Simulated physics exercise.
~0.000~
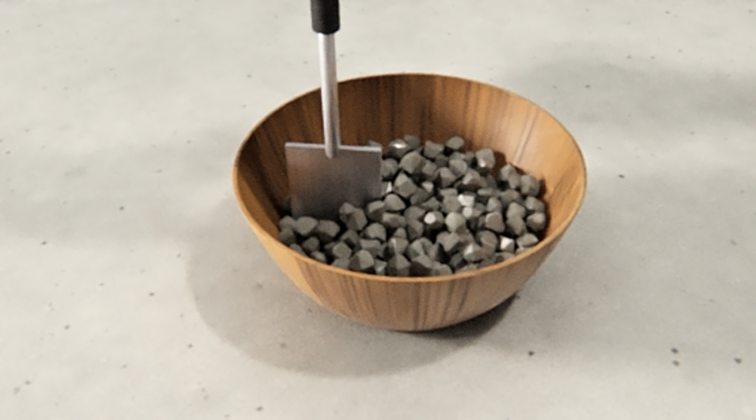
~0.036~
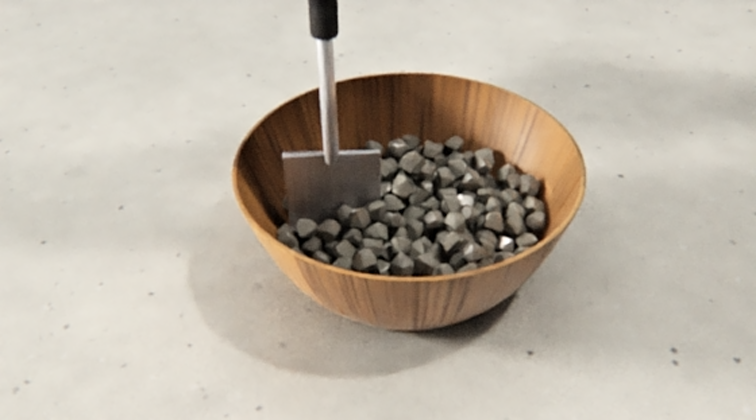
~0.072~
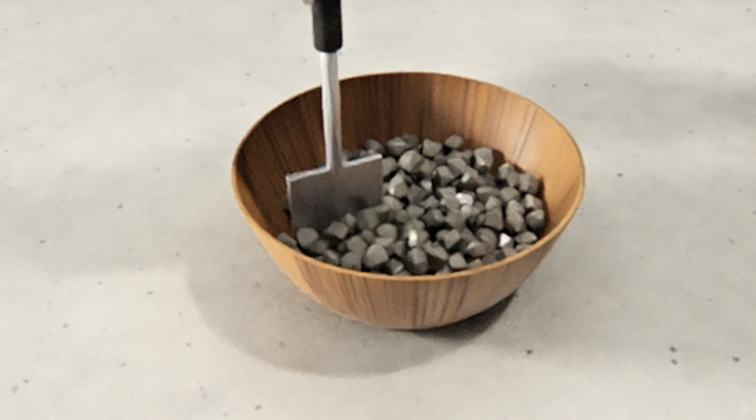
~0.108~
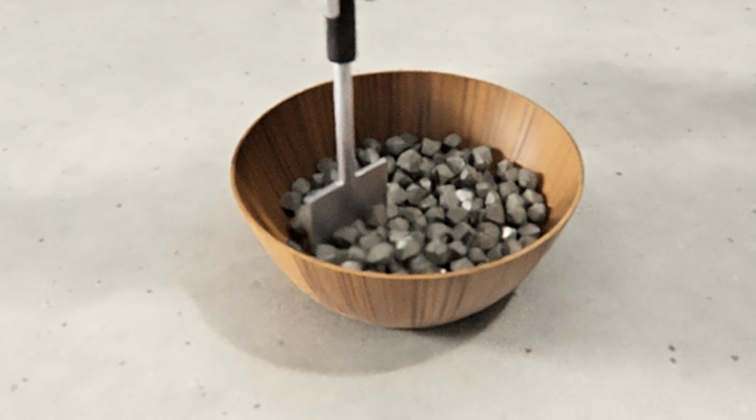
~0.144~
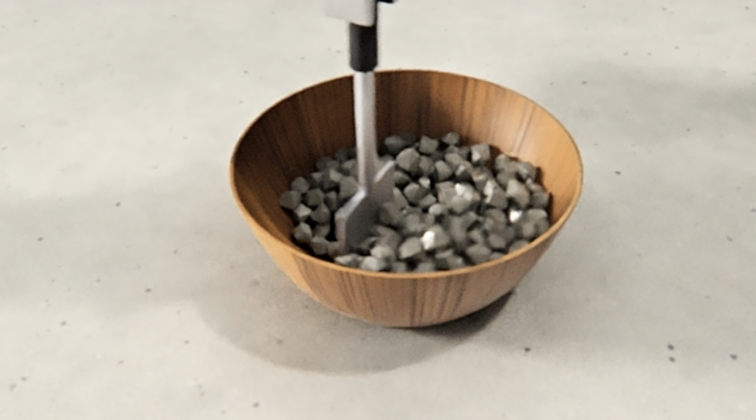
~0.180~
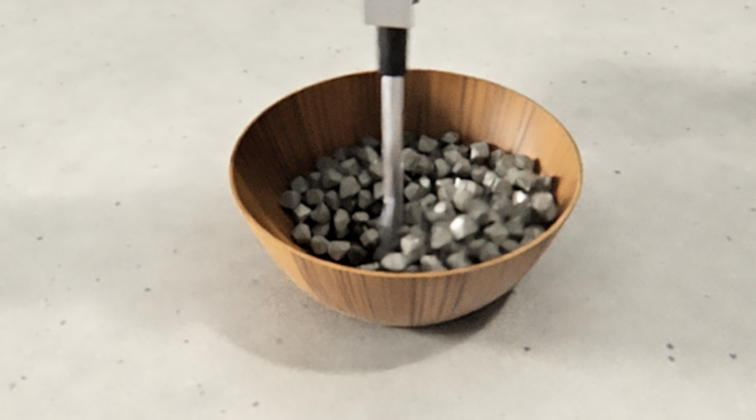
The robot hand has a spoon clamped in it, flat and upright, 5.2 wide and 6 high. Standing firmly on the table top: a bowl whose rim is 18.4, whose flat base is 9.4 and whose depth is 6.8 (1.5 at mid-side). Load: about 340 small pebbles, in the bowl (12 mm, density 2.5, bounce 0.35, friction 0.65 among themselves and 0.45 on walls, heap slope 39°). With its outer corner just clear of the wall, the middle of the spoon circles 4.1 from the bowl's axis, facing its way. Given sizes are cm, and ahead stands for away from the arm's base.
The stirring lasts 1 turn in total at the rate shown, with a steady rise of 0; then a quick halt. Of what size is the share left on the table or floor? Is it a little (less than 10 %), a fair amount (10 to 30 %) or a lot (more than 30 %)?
A fair amount, from 10 to 30 %.
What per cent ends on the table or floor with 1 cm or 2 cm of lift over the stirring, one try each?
Close to 15 and 15 percent, in that order.
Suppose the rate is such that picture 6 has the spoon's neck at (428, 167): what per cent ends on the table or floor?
It comes to around 25 percent.
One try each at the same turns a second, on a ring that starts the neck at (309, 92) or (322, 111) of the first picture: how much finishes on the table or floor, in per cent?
Near 15 per cent and near 20 per cent, in that order.
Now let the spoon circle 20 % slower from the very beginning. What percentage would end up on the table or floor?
I'd say close to 15 %.
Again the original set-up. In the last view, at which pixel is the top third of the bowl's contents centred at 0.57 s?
In the final view it lies at about (319, 125).
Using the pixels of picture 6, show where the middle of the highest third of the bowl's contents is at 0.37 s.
Somewhere around (475, 123) in the last view.
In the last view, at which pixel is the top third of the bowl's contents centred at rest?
About (330, 236).
After 0.37 s, 191° round, highest piece 10 above the table; 324 in the bowl, 15 in flight or on the tool.
After 0.57 s, 297° round, highest piece 9 above the table; 298 in the bowl, 30 on the table or floor, 11 in flight or on the tool.
After 0.87 s, 0° round, highest piece 7 above the table; 280 in the bowl, 59 on the table or floor.
After 1.57 s, 0° round, highest piece 7 above the table; 280 in the bowl, 59 on the table or floor.
At rest, 280 in the bowl, 59 on the table or floor. That is 17 % on the table or floor.
